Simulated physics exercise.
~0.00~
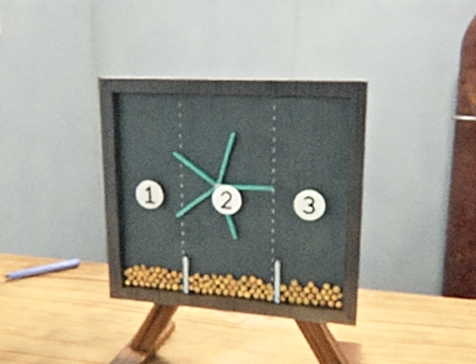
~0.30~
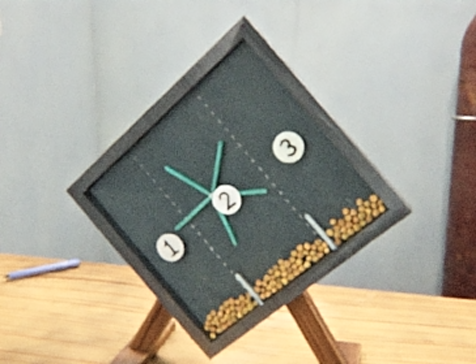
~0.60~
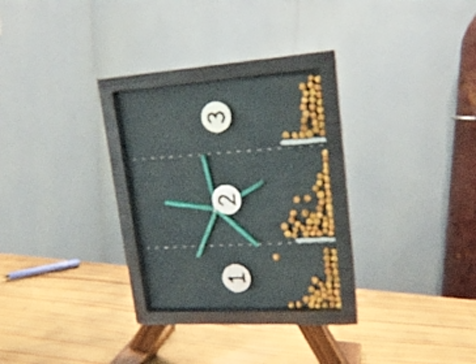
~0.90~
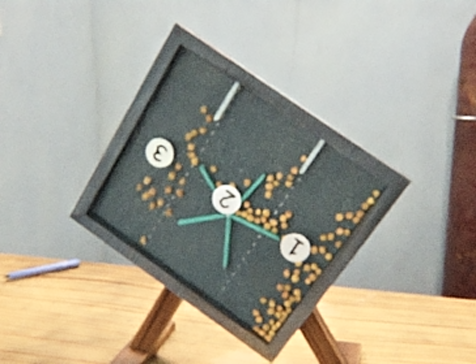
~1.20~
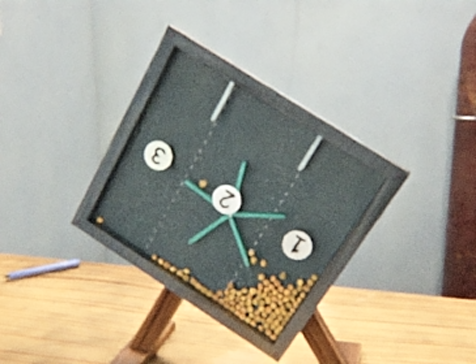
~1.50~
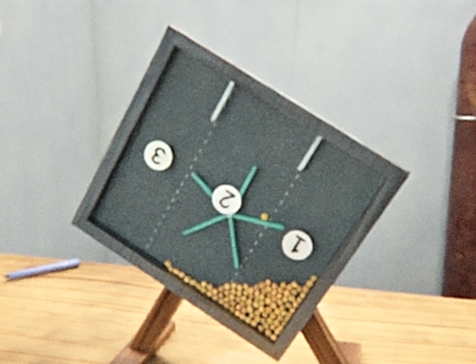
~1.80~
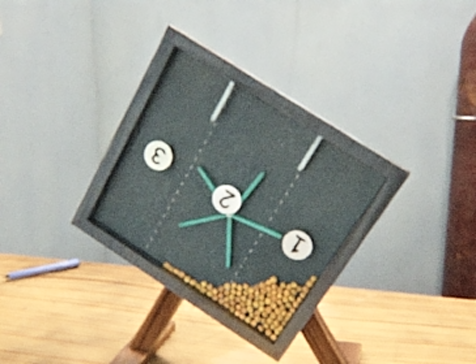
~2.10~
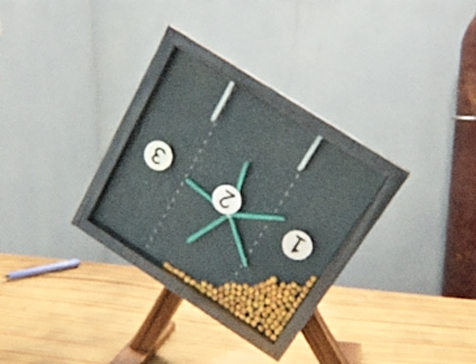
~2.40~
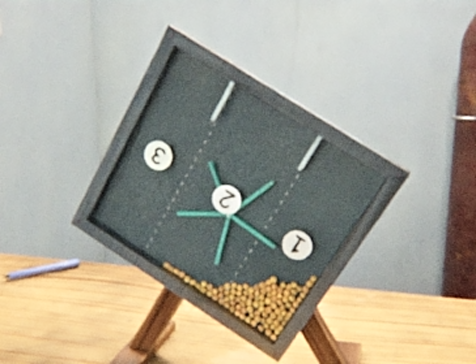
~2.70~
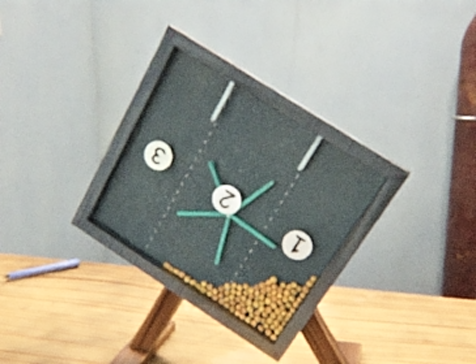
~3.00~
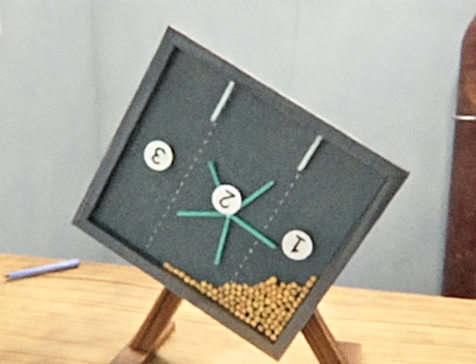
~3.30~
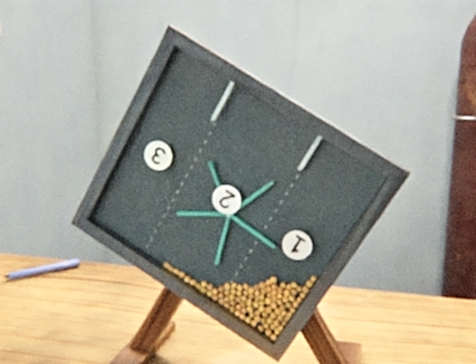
A dark, square, clear-faced box of small wooden beads turned anticlockwise on its stand until it was tipped nearly upside down, sending the beads tumbling past a spinning green star-shaped piece before they settled along the bottom, mostly in the strip marked one.
